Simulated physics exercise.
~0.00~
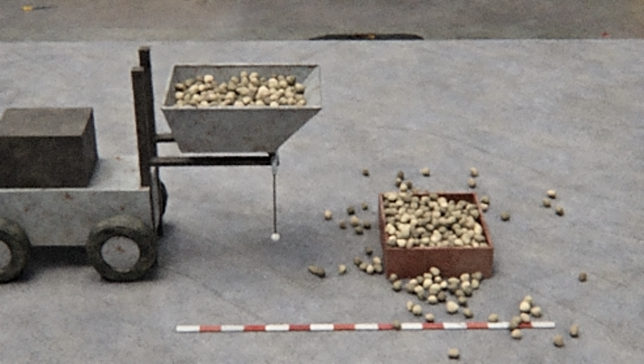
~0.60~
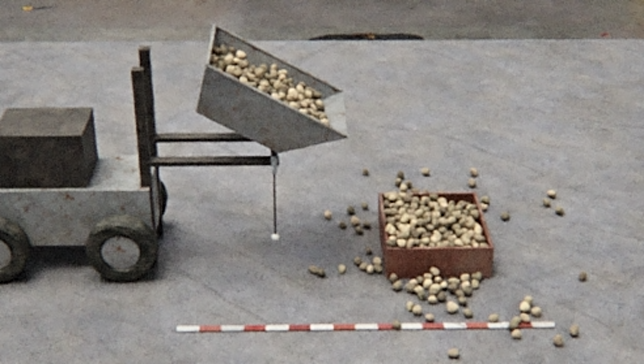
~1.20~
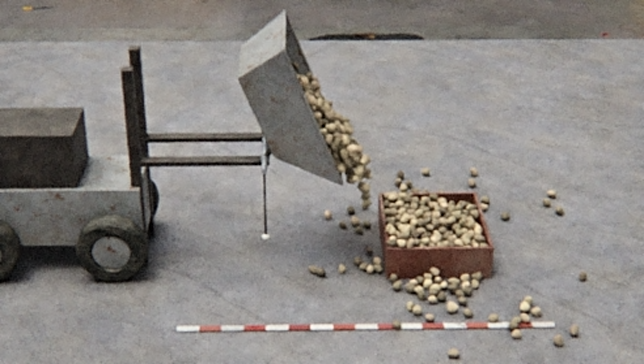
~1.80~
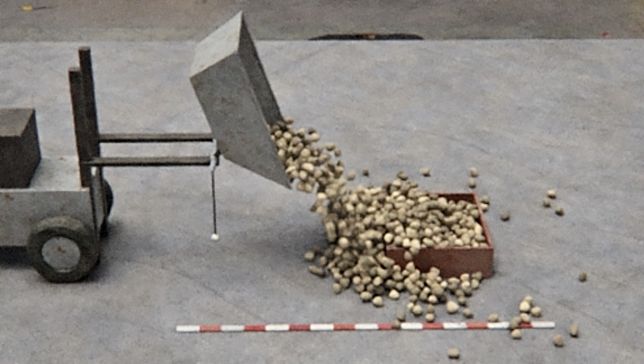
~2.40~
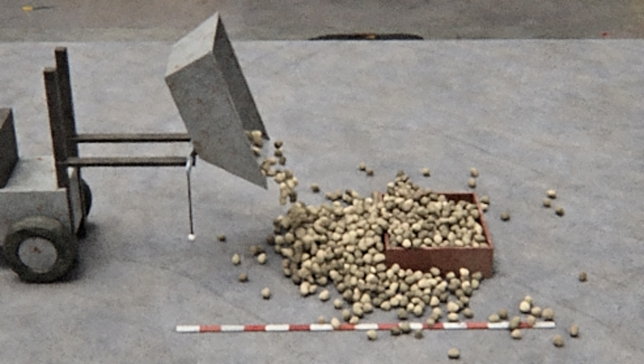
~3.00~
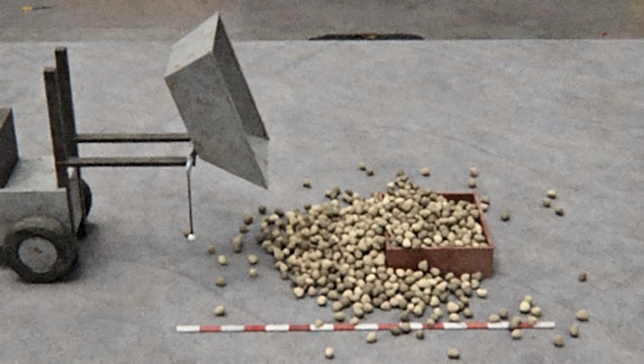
At the start, a small grey forklift on the left holds a raised skip full of rounded stones, while a reddish box to the right is already heaped with similar stones, some scattered around it. The skip tilts toward the box, its load still inside. It tips steeper, and stones begin to pour over its lower edge. The machine then draws back to the left as the stones stream out, many landing short of the box. The last few drop, and the forklift ends still with its emptied skip steeply tilted, a broad pile spread left of the box.
